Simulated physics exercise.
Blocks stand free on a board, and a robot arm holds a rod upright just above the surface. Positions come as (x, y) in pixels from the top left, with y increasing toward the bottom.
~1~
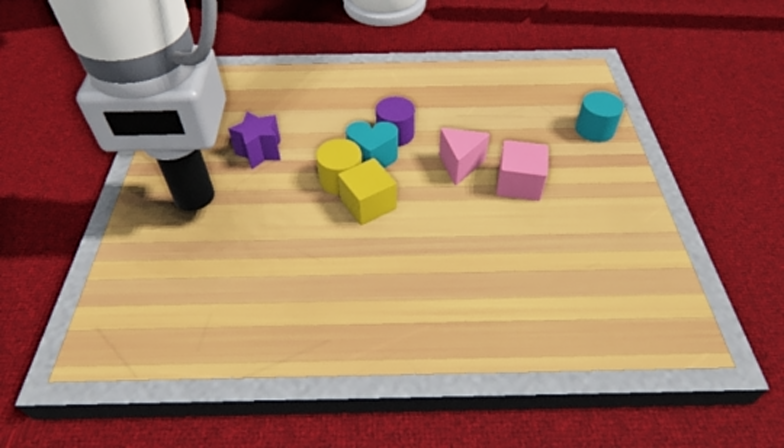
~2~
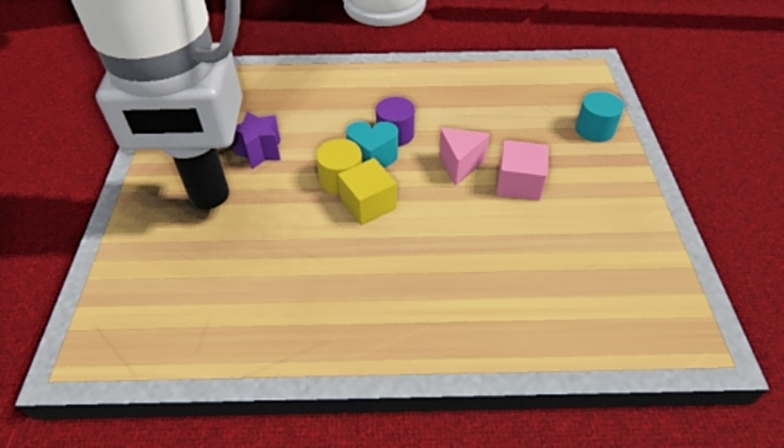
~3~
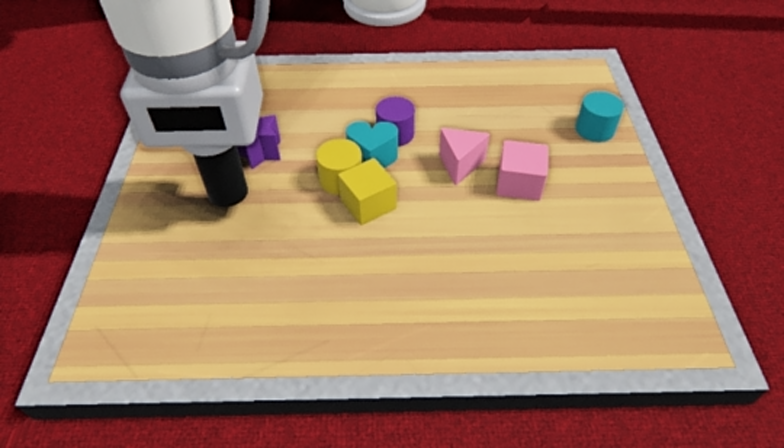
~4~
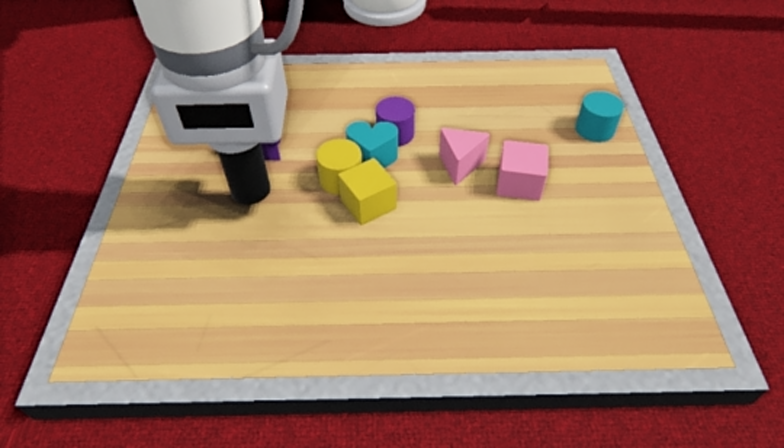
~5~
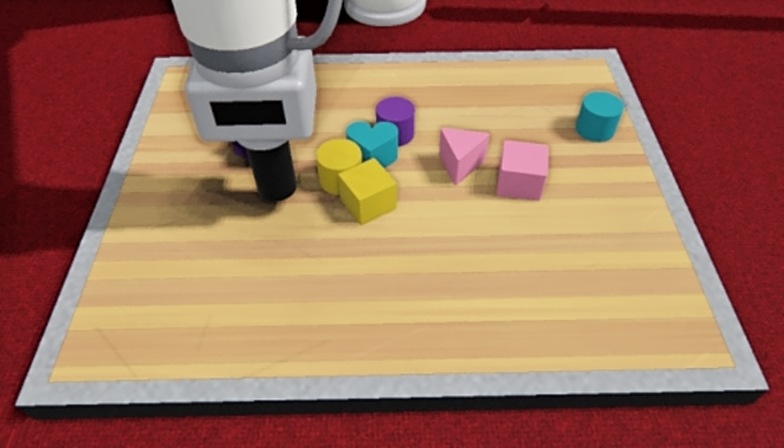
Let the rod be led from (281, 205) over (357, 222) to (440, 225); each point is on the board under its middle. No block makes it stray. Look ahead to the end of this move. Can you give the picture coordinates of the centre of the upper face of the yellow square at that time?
I'd expect the centre of its top face to be at (411, 170).
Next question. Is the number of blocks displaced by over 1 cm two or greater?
No, I don't think so.
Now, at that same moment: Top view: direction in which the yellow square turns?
Seen from above, counterclockwise.
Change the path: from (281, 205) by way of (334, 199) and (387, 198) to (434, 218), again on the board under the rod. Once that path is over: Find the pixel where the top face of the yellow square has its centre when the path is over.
My prediction: (470, 214).
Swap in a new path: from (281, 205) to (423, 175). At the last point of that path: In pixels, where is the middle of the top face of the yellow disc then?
Top centre: (438, 123).
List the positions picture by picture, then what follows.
In the first picture, rod's lower end (195, 197); yellow disc (338, 153); yellow square (367, 178).
In the second picture, rod (210, 195); blocks still.
In the third picture, rod (229, 193); blocks still.
In the fourth picture, rod (251, 191); blocks still.
In the fifth picture, rod (277, 188); yellow disc (338, 153); yellow square (367, 178).
On the path given first. One third of the way, rod (330, 200); nothing pushed yet.
Two thirds of the way, rod (385, 210); yellow square (404, 173), turned 40° anticlockwise.
At the end, rod (441, 208); yellow disc still; yellow square (411, 170), turned 60° anticlockwise.
